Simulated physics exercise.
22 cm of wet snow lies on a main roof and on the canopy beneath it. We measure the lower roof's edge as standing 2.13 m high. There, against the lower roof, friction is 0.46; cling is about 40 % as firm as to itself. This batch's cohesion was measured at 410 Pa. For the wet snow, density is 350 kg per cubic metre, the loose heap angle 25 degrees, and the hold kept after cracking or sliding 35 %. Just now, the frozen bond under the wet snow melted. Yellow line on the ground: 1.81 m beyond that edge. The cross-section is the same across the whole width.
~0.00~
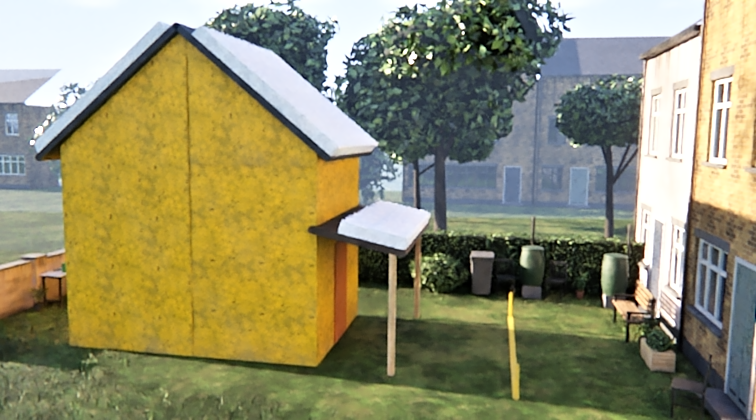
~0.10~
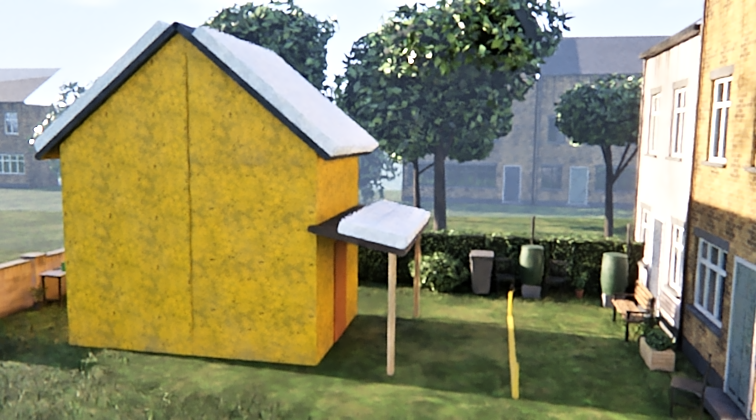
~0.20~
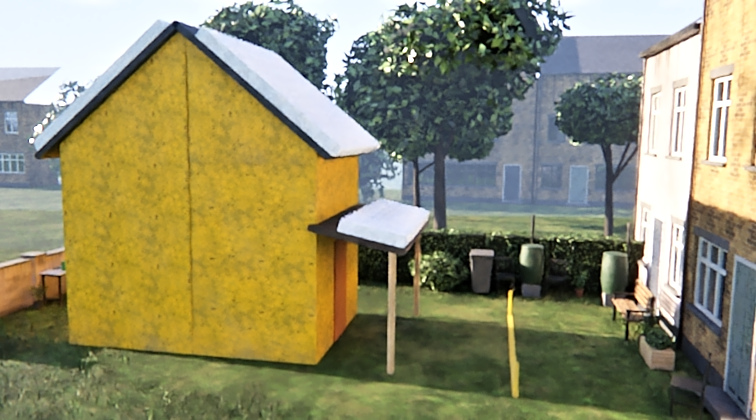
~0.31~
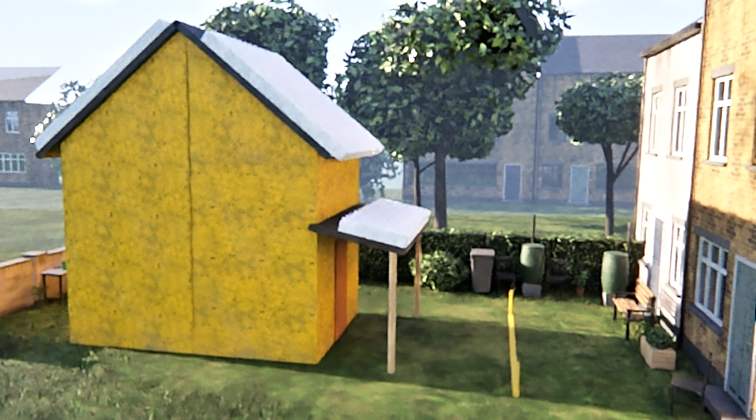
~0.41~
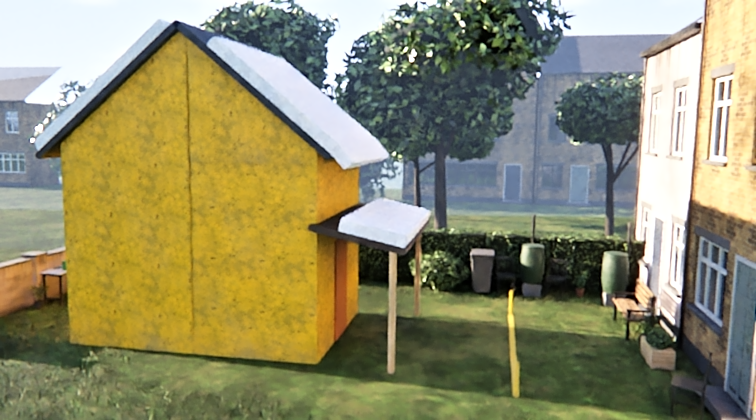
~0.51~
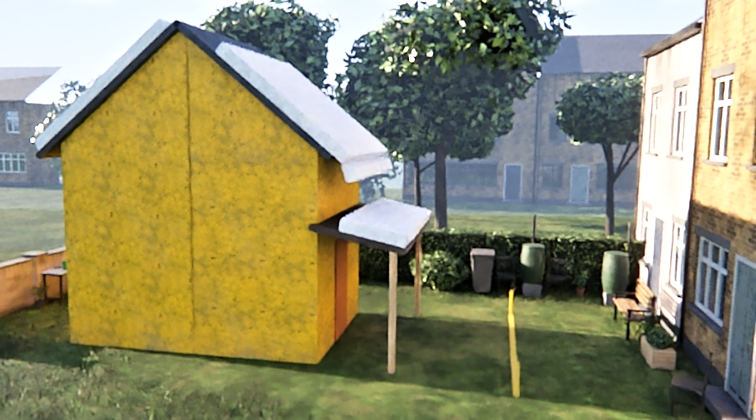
A tall yellow building with a steep roof covered in white snow stands on the left of a grassy garden, seen from a raised, fixed viewpoint. A small snow-topped porch roof on wooden posts juts from its right side, with a yellow line on the grass, green barrels, trees and brick houses beyond. The upper roof's right-hand snow slides slowly, then faster, down past the edge, its front bending downward above the porch.
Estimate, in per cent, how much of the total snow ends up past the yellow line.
45 per cent.
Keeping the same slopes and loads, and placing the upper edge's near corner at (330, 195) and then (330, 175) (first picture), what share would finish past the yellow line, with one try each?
It would be 25 percent for the first setting and 40 percent for the second.
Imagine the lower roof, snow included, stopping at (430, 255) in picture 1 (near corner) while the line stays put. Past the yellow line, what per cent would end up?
45 per cent or thereabouts.
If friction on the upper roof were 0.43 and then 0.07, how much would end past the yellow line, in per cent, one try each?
I'd expect around 40 percent, then around 50 percent.
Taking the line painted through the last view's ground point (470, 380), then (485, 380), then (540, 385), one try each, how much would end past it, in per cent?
60 %, 55 %, 35 %.
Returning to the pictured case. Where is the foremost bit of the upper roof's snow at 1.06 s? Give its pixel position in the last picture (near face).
(417, 233) or thereabouts.
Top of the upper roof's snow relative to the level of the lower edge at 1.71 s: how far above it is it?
Snow top above lower edge: Approx. 0.5 m.
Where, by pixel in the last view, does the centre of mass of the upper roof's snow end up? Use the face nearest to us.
Roughly at (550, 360).
By 1.06 s, none is below the lower edge and 0 % is past the line.
By 1.71 s, 67 % is below the lower edge and 1 % is past the line.
By 2.35 s, 72 % is below the lower edge and 45 % is past the line.
By 3.00 s, 72 % is below the lower edge and 45 % is past the line.
By 3.10 s, at the end, 72 % is below the lower edge and 45 % is past the line.
